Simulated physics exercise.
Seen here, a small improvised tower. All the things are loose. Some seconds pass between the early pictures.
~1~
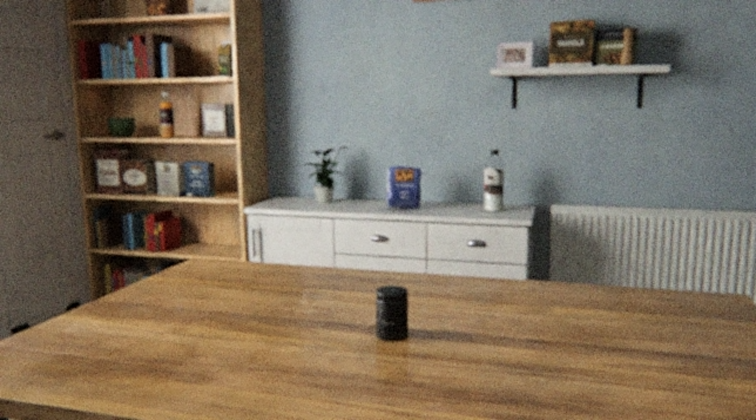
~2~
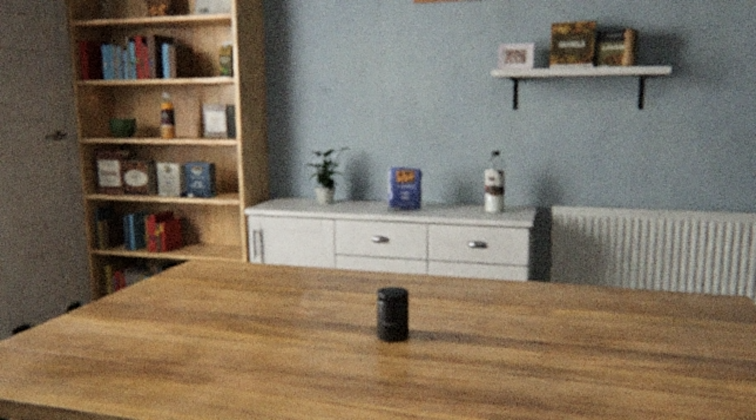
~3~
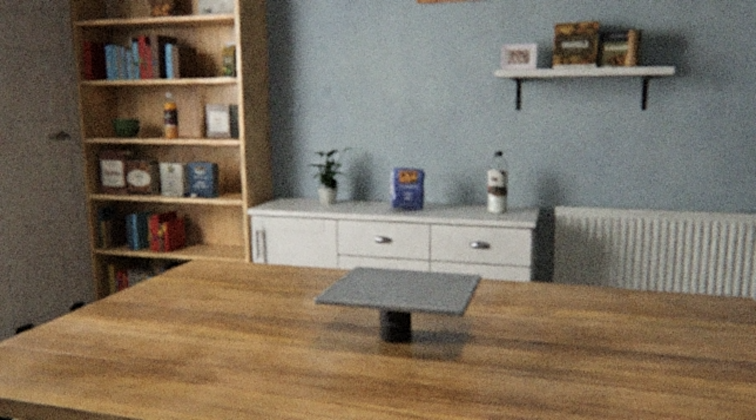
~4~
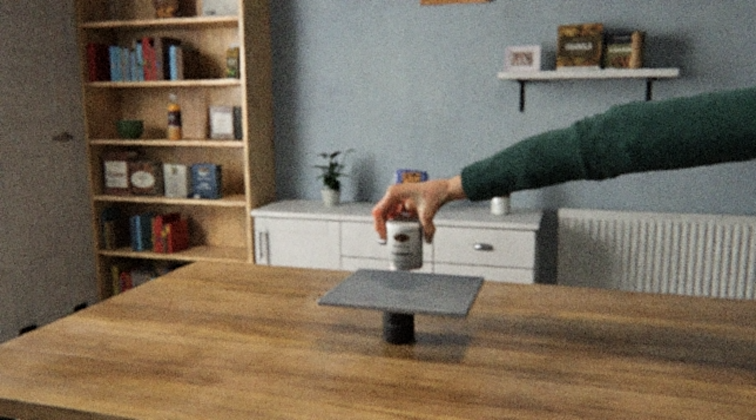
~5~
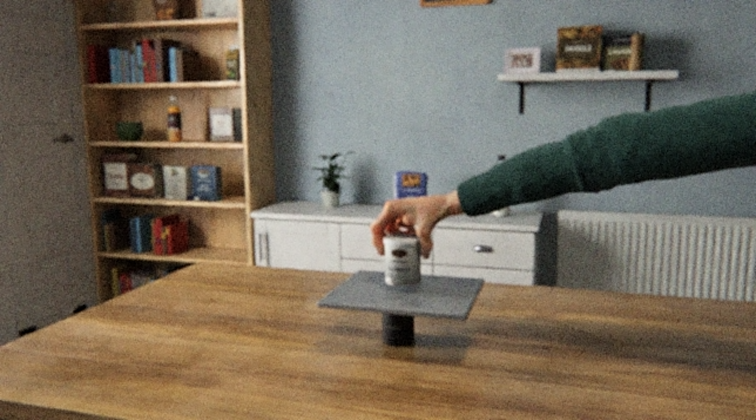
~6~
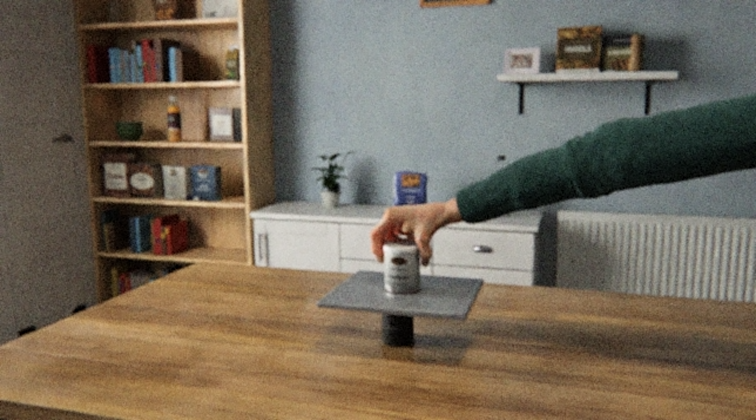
A grey lid appears on top of a small black cylinder that stands alone on a wooden table at first. A hand in a green sleeve then reaches in from the right, holding a white tin above the lid. It lowers the tin onto the lid and keeps its grip there.
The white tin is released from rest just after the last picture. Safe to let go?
Here the stack stays up.
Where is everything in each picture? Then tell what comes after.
In the first frame, the last thing is not in view yet.
In the second frame, the last thing is not in view yet.
In the third frame, the last thing is not in view yet; grey lid (403, 288).
The fourth frame shows on its way; white tin (405, 244); grey lid (406, 290).
The fifth frame shows on its way; white tin (403, 259); grey lid (406, 292).
The sixth frame shows in place under the hand; white tin (402, 267); grey lid (405, 292).
Then, 0.80 s past the last view, nothing moves.
Then, 1.70 s past the last view, white tin resting near (402, 267).
Finally, all 3 still in place. Final places as the last picture's camera would see them, white tin near (403, 267). The stack keeps its balance.
